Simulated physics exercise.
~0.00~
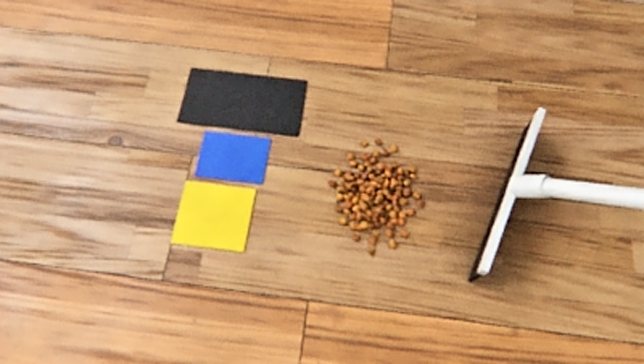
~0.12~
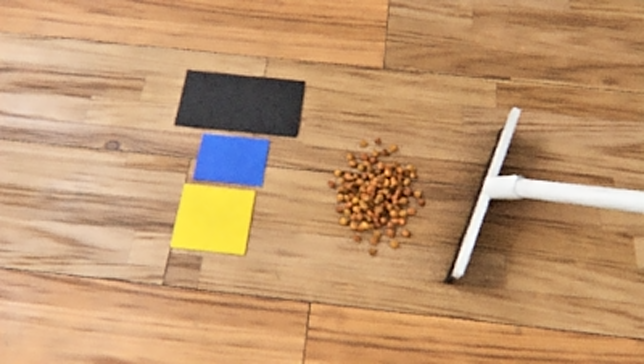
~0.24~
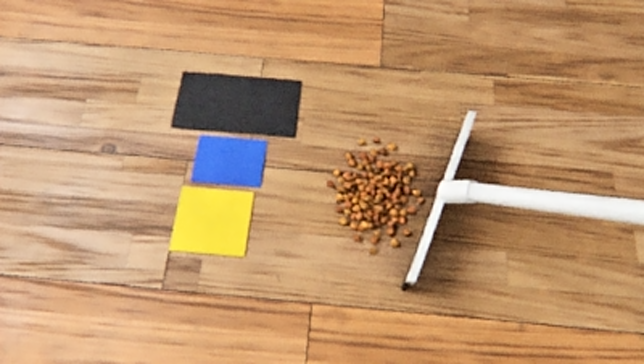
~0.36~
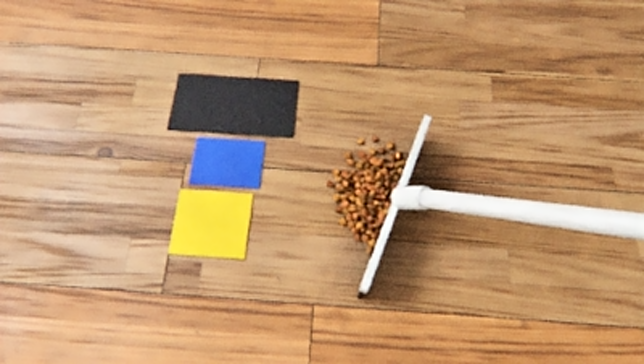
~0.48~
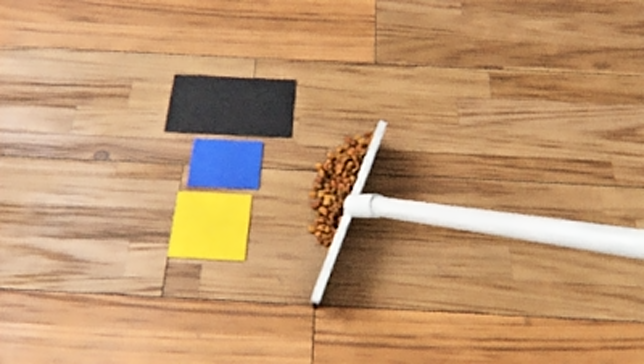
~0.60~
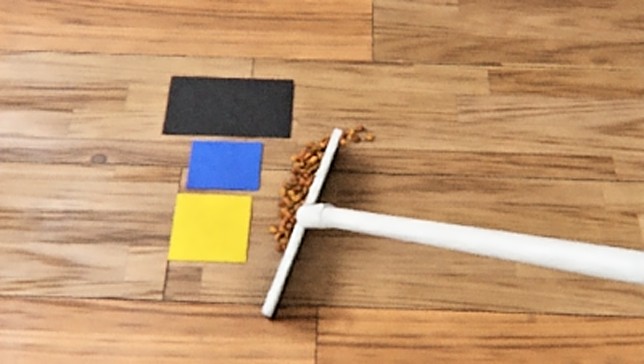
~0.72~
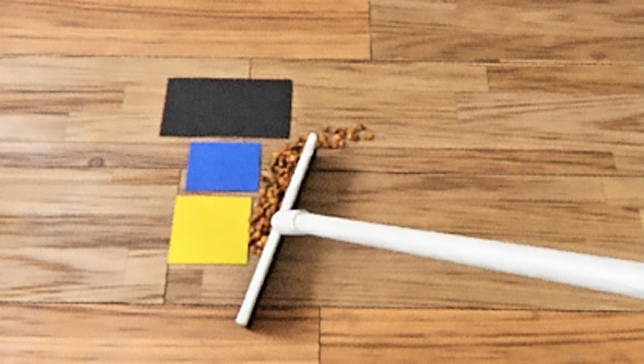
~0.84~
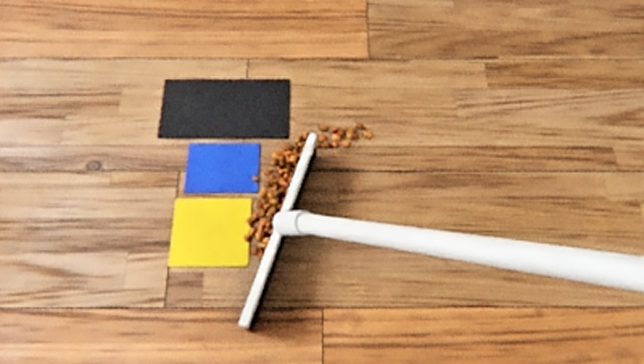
On a wooden floor, a white squeegee pushes brown kibble left and stops beside colored mats.
